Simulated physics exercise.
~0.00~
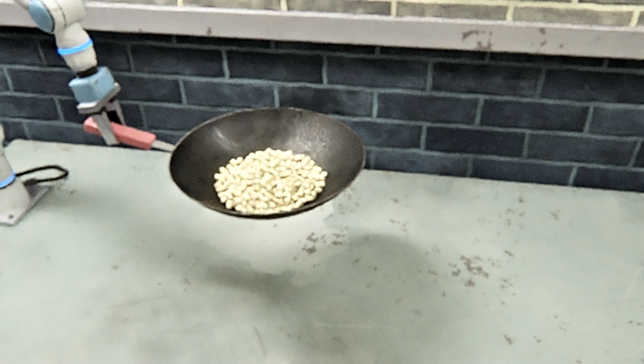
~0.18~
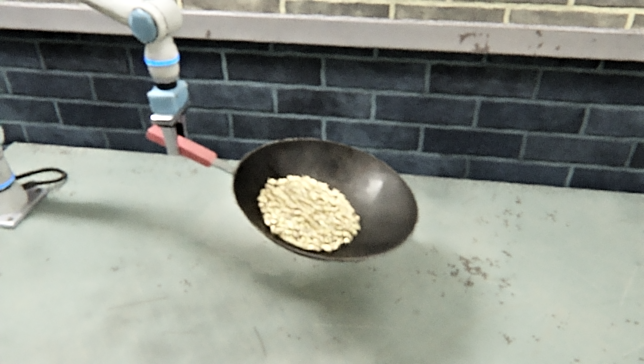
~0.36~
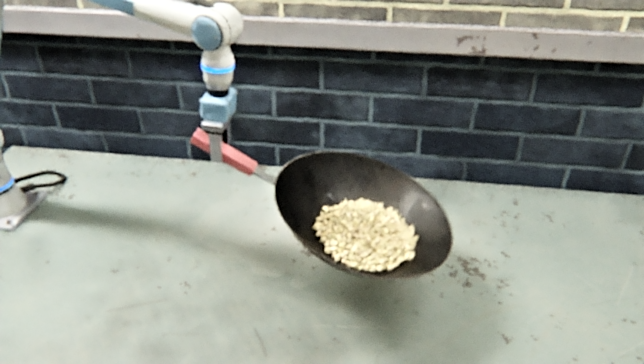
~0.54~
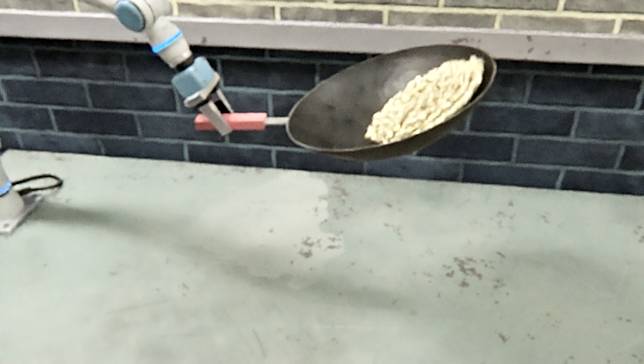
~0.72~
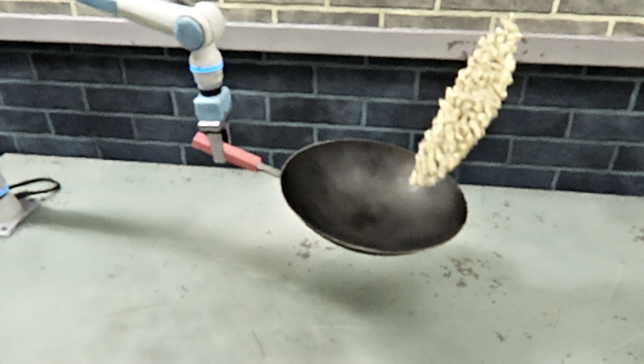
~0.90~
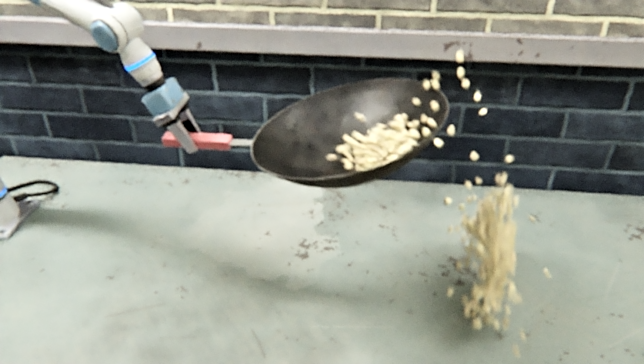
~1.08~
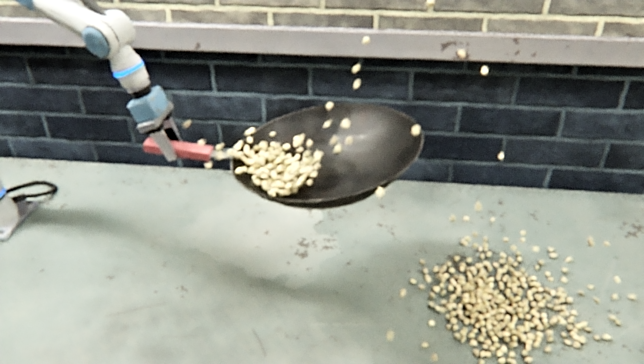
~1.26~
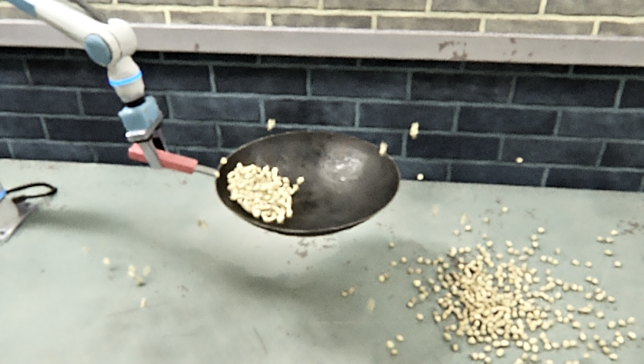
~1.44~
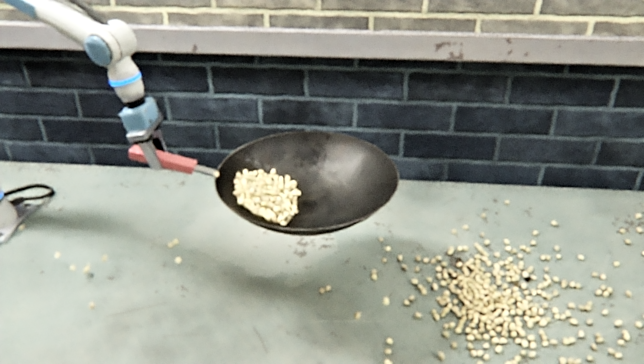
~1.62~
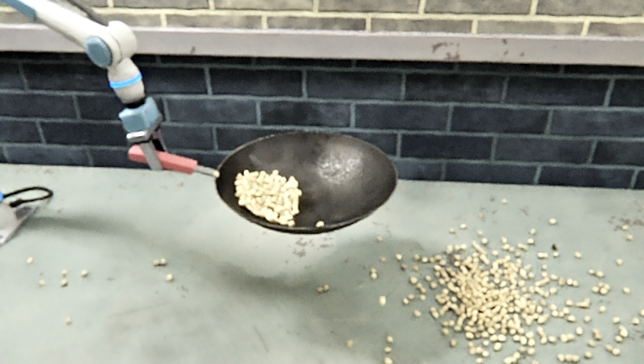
Robot arm swinging a dark wok and tossing pale beans high, most spilling across the table while some stay in the pan.
